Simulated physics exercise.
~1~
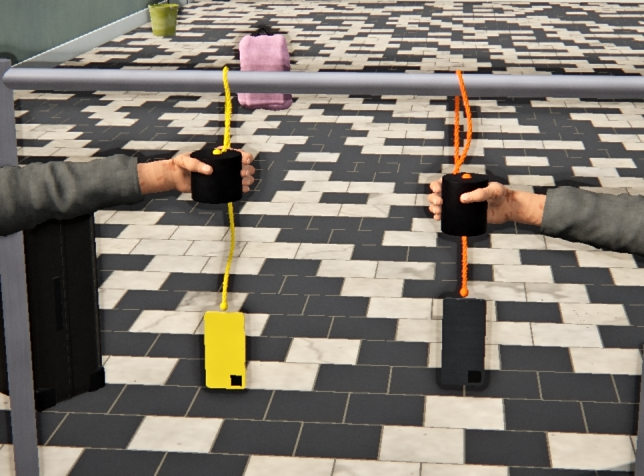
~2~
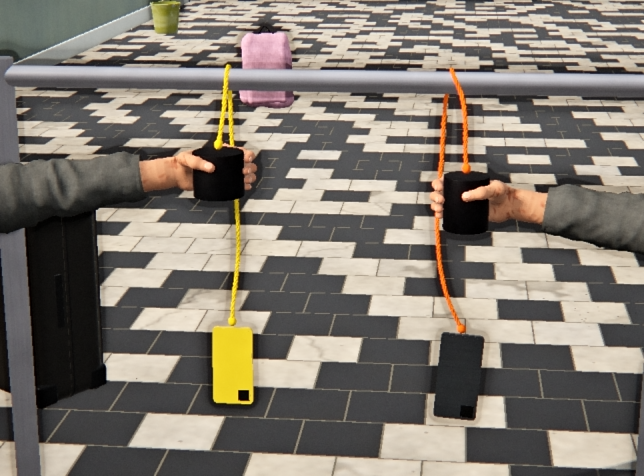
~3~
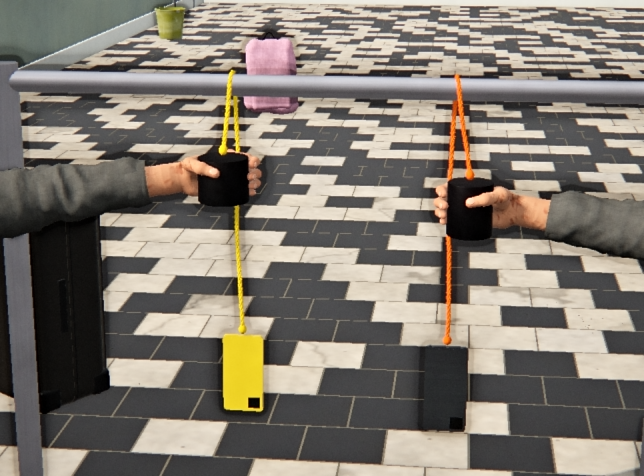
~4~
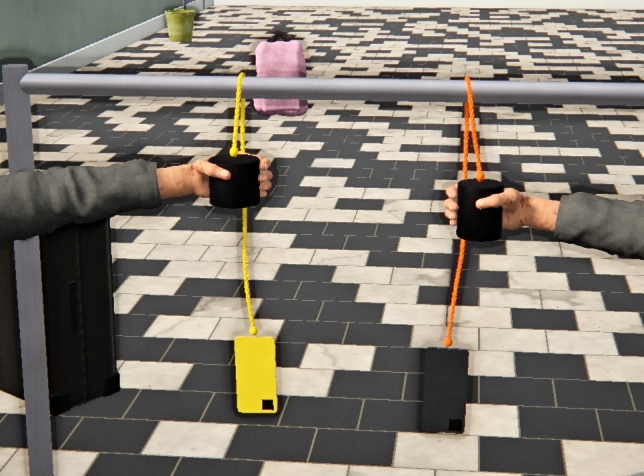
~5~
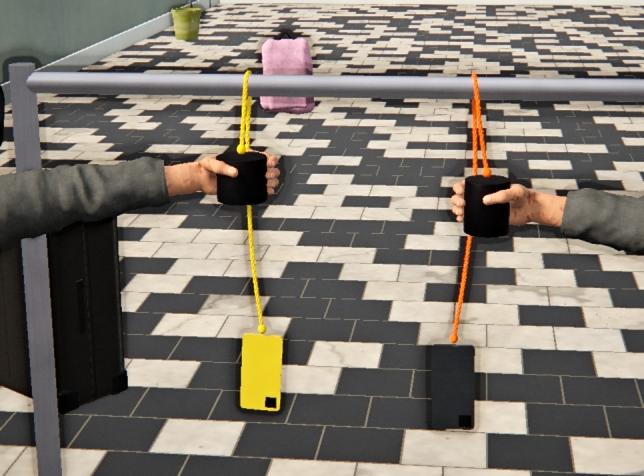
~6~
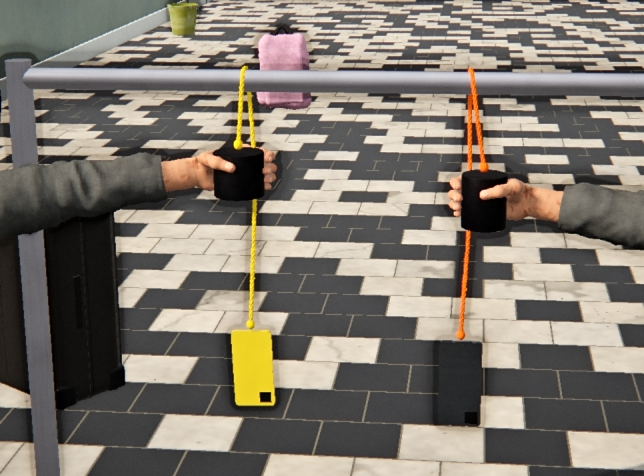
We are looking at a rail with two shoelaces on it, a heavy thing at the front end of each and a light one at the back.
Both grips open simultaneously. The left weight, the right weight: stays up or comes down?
In the end the left weight falls away; the right weight falls away.
Then, 0.32 s past the final frame, left weight dropping near (244, 286); right weight dropping near (475, 315).
Then, 0.66 s past the final frame, left weight on the floor; right weight on the floor.
When it is over, left weight on the floor; right weight on the floor. The left weight drops and the right weight pulls its rope through.
